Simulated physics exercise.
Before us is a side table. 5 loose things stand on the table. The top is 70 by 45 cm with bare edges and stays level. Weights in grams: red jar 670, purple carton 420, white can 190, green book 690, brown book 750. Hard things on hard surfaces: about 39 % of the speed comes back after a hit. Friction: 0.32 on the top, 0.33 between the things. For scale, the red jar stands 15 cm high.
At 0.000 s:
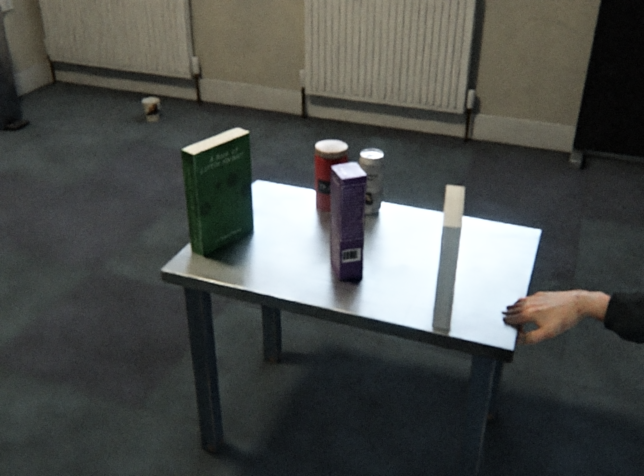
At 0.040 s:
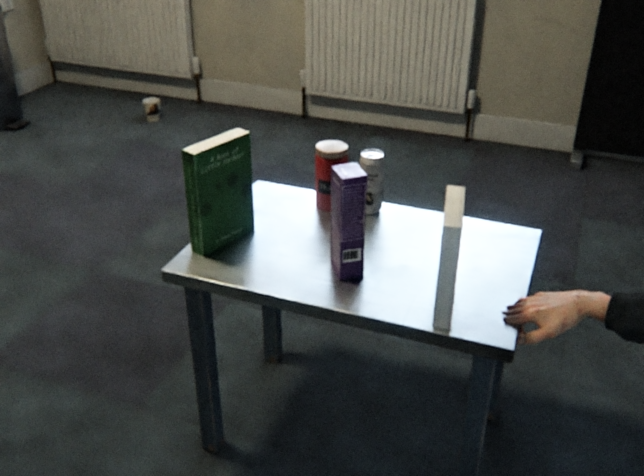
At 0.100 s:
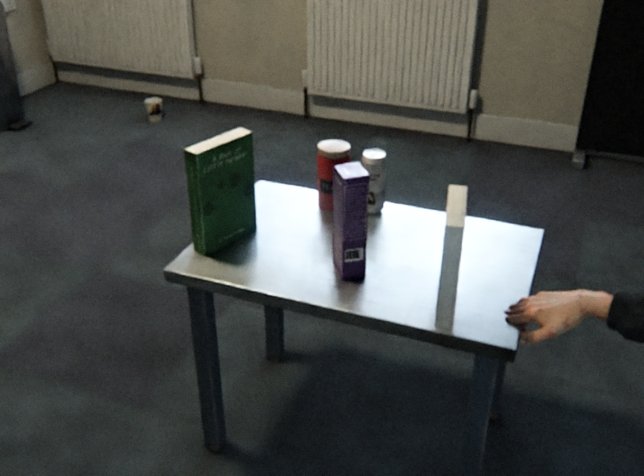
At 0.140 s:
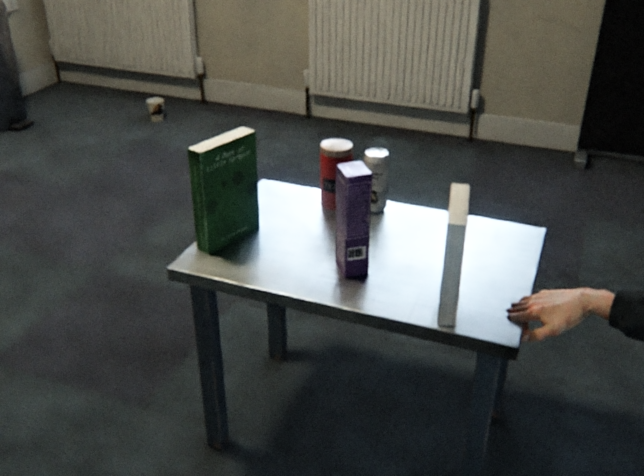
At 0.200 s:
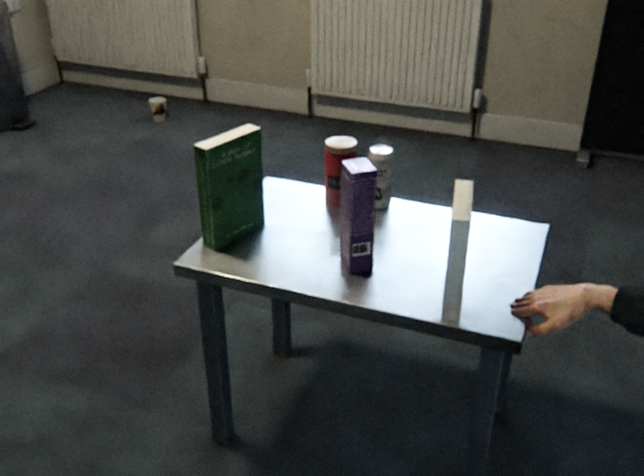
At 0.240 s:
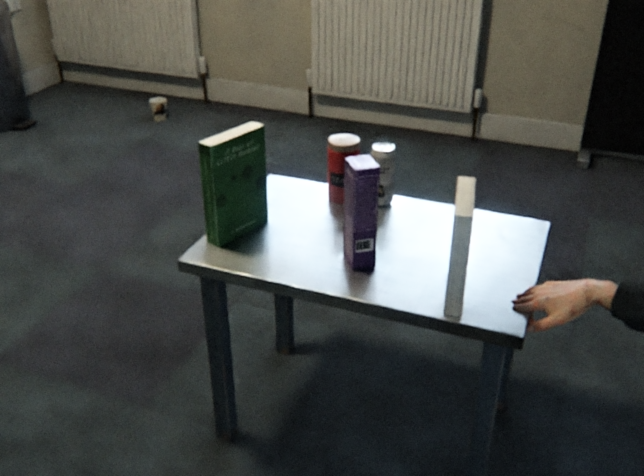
A hand at the right edge slowly shifting a small metal table slightly, its books, purple carton, red jar and can standing upright.
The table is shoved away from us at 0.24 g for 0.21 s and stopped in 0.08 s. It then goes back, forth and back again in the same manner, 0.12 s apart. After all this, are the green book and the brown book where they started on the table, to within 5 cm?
The green book keeps its place, the brown book keeps its place.
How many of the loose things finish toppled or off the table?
In all, 0.
By 0.44 s, table 7 cm from its start; green book 2 cm from its spot near (247, 174); brown book 2 cm from its spot near (465, 233); white can 2 cm from its spot.
By 1.14 s, table 7 cm from its start.
By 1.64 s, things are still on the move.
When it is over (2.3 s), all 5 within 5 cm of the start. End places, in pixels of the last picture, green book near (227, 191), brown book near (455, 256).
